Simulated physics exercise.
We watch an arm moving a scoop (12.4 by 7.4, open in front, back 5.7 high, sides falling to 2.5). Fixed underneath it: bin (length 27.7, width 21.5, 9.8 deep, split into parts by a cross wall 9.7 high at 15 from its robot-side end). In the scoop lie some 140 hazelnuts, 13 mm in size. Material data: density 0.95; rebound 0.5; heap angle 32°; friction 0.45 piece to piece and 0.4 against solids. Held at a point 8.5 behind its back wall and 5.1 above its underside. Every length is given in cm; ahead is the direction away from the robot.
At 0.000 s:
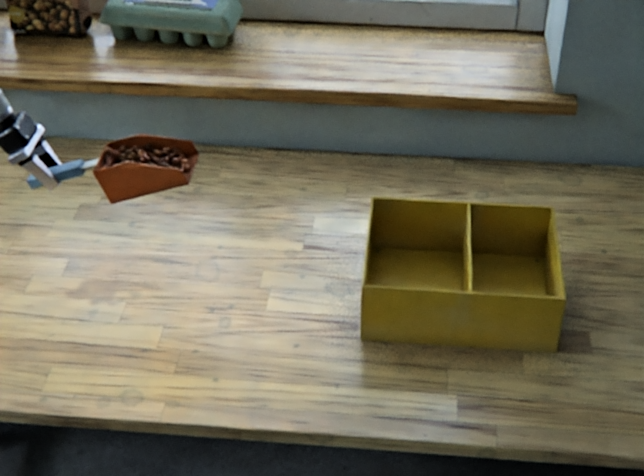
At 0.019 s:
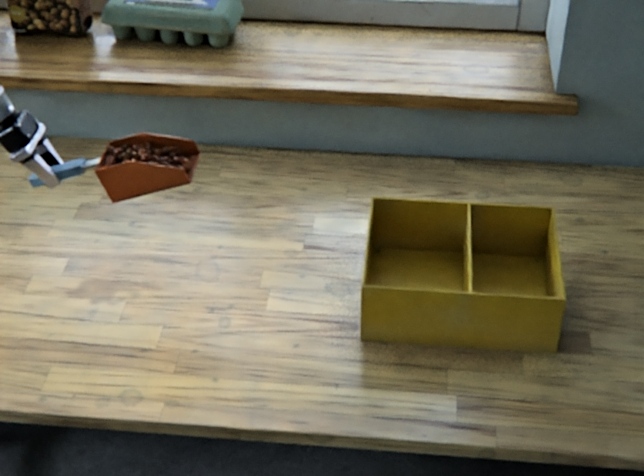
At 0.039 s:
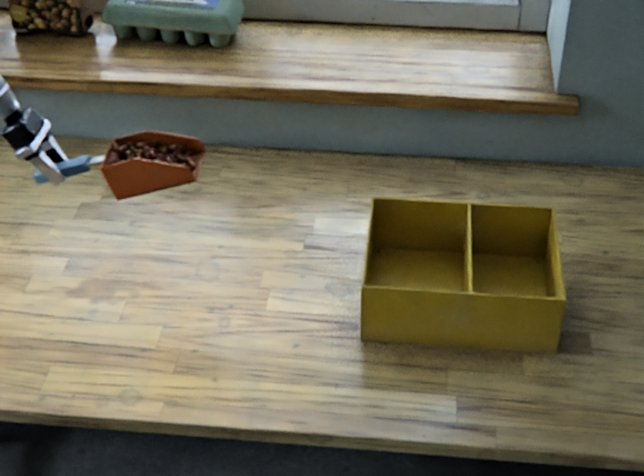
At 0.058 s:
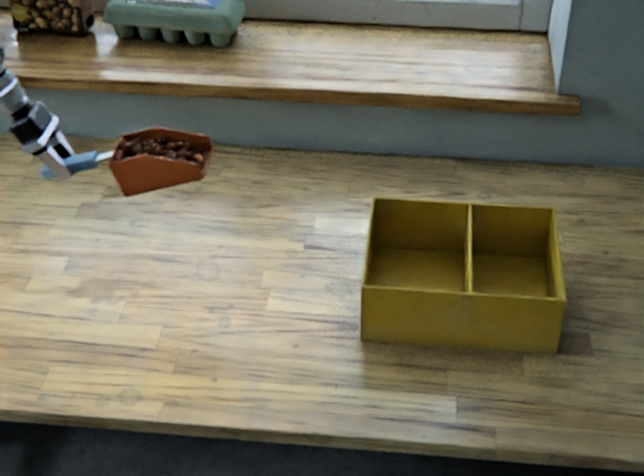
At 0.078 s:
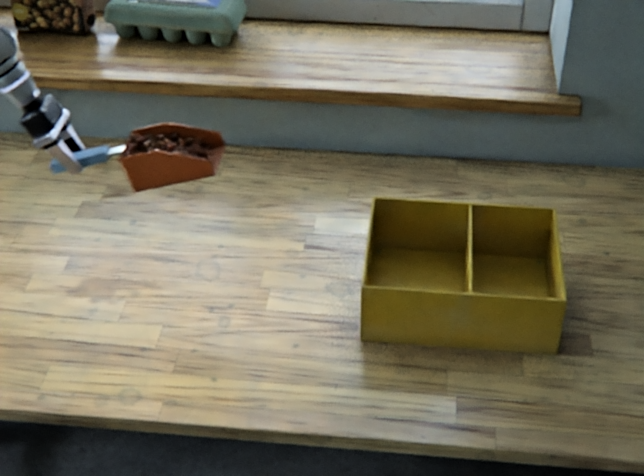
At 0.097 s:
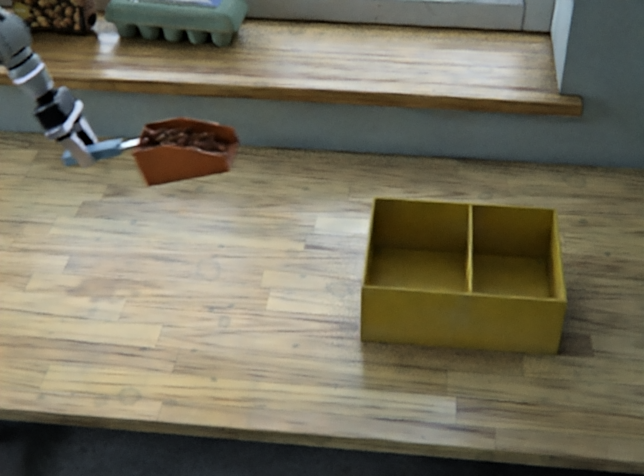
On a wooden counter below a windowsill, a robot arm held a reddish-brown scoop of hazelnuts and moved it slowly to the right and slightly upward, while a divided yellow box sat still.
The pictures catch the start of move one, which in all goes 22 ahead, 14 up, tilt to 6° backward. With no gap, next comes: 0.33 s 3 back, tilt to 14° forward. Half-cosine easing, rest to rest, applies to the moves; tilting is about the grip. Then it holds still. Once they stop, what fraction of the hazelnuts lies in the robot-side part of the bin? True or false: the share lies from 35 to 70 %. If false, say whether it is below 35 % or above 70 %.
True.
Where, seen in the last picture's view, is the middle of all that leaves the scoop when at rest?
In the final picture, somewhere near (442, 293).
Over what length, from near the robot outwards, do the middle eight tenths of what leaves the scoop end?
Length: Near 32 cm.
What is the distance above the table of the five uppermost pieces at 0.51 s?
Roughly 26 cm high.
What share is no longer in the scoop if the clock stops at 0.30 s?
Roughly 25 percent is out.
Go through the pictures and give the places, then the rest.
Scoop floor at (147, 179), tilted 20° backward; upper third of the load around (146, 162), from x 105 to 185, top at y 150; 144 on the scoop, in the first picture.
Scoop floor at (149, 178), tilted 20° backward; upper third of the load around (144, 161), from x 105 to 185, top at y 145, in the second picture.
Scoop floor at (154, 176), tilted 19° backward; upper third of the load around (148, 158), from x 110 to 190, top at y 145, in the third picture.
Scoop floor at (162, 173), tilted 19° backward; upper third of the load around (155, 154), from x 120 to 200, top at y 140, in the fourth picture.
Scoop floor at (173, 169), tilted 18° backward; upper third of the load around (165, 149), from x 130 to 210, top at y 135, in the fifth picture.
Scoop floor at (186, 164), tilted 16° backward; upper third of the load around (178, 144), from x 140 to 225, top at y 130; 144 on the scoop, in the sixth picture.
By 0.30 s, tilted 6° backward, highest piece 34 above the table; 109 on the scoop, 35 in flight or on a rim.
By 0.51 s, tilted 10° forward, highest piece 26 above the table; 56 in the robot-side part, 29 in the far-side part, 9 on the scoop, 50 in flight or on a rim.
By 0.81 s, tilted 14° forward, highest piece 13 above the table; 85 in the robot-side part, 32 in the far-side part, 19 on the table or floor, 8 in flight or on a rim.
By 1.86 s, tilted 14° forward, highest piece 11 above the table; 85 in the robot-side part, 32 in the far-side part, 27 on the table or floor.
Final count, 85 in the robot-side part, 32 in the far-side part, 27 on the table or floor. That is 59 % in the robot-side part of the bin.
